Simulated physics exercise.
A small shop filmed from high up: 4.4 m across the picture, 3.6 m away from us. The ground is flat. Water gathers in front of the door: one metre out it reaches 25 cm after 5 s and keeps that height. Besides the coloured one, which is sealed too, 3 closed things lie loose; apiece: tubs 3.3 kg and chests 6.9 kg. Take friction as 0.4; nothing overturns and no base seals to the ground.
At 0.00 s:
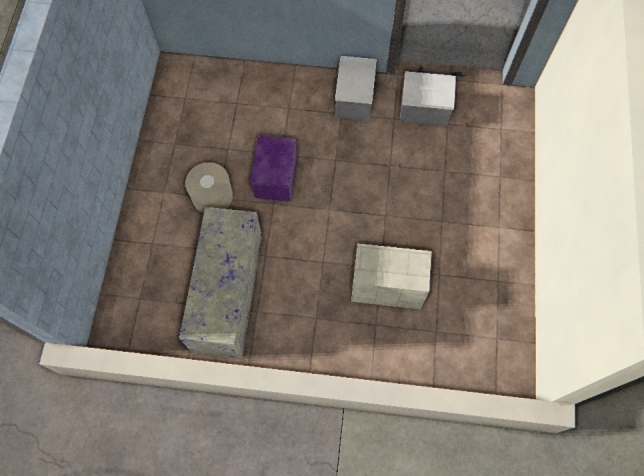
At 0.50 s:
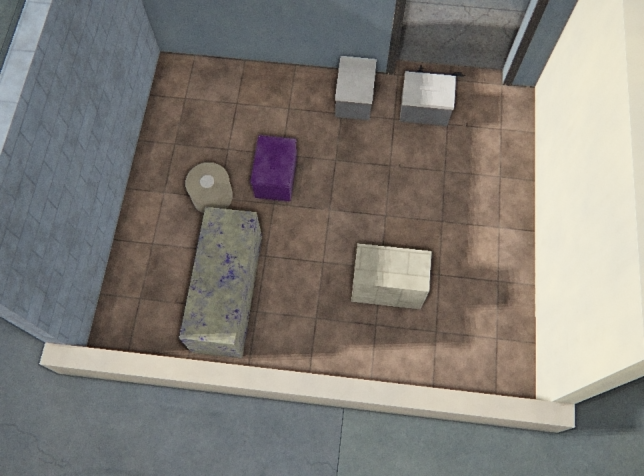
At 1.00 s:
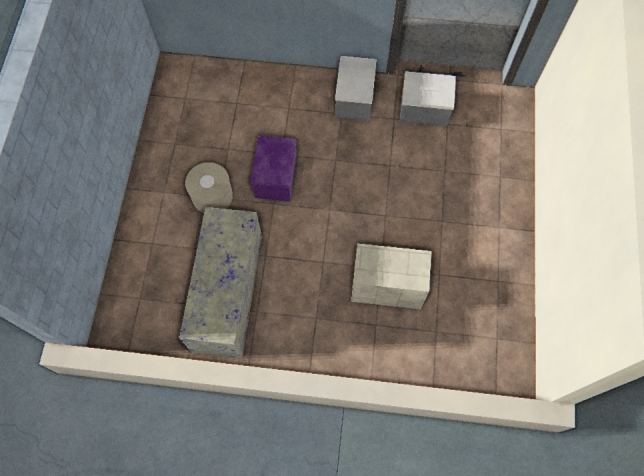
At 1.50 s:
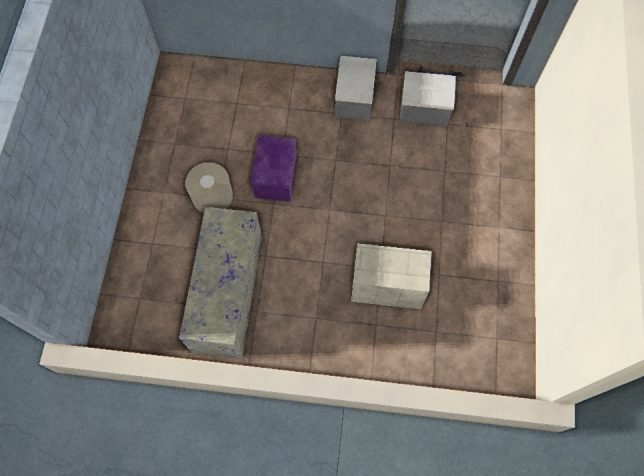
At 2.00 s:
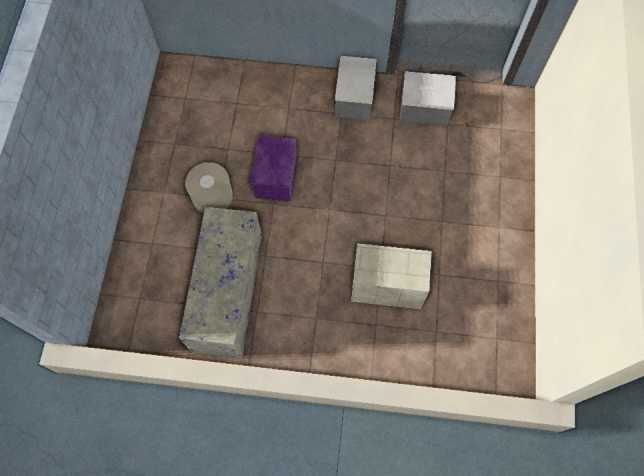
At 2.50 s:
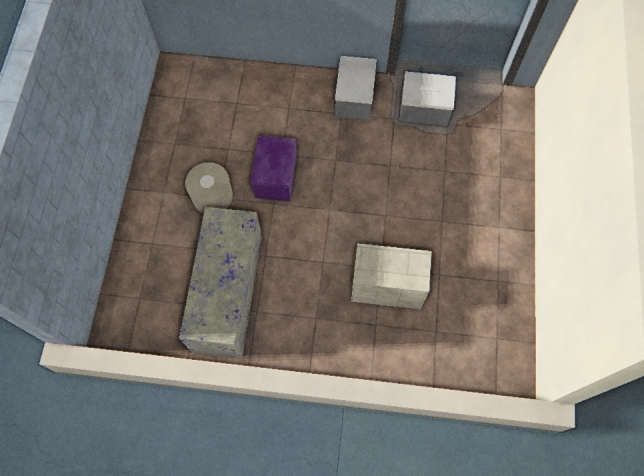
In a small shop, boxes rest still while water begins to spread in at the doorway.
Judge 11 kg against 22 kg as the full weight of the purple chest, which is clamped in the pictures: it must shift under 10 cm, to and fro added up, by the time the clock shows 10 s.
I expect that neither weight holds it.
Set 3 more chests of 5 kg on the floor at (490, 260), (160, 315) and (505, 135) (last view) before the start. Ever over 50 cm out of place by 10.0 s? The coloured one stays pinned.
In that order: Past it, less, more.
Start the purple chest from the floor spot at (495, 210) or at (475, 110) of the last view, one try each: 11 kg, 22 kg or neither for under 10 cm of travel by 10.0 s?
In that order: Neither is enough; neither holds.
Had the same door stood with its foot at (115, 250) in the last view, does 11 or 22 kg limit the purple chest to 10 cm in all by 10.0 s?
Then neither weight holds it.
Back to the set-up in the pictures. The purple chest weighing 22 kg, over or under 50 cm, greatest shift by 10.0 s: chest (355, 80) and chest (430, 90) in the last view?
In that order: Short of it, more.
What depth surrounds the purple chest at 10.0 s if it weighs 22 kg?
About 5 cm.
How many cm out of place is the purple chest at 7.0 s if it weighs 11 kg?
Roughly 0 cm.
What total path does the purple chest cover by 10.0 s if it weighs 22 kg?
Some 60 cm in all.
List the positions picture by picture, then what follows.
In the first picture, the purple chest at (274, 160) rests on the ground; water covers 0.0 m2; 0 of 4 have shifted.
In the second picture, the purple chest at (274, 160) rests on the ground; water covers 0.0 m2; 0 of 4 have shifted.
In the third picture, the purple chest at (274, 160) rests on the ground; 0.0 m2 under water; 0 of 4 have shifted.
In the fourth picture, the purple chest at (274, 160) rests on the ground; water covers 0.0 m2; 0 of 4 have shifted.
In the fifth picture, the purple chest at (274, 160), on the bottom; water covers 0.0 m2; 0 of 4 have shifted.
In the sixth picture, the purple chest at (274, 160), on the bottom; water covers 0.4 m2; 0 of 4 have shifted.
After 3.5 s the purple chest would be 0 cm from its start with 11 kg and 0 cm from its start with 22 kg; 0 cm of water round it then.
After 4.5 s the purple chest would be 0 cm from its start with 11 kg and 0 cm from its start with 22 kg; 0 cm of water round it then.
After 7.0 s the purple chest would be 0 cm from its start with 11 kg and 0 cm from its start with 22 kg; 3 cm of water round it then.
After 10.0 s the purple chest would be 112 cm from its start with 11 kg and 61 cm from its start with 22 kg; 5 cm of water round it then.
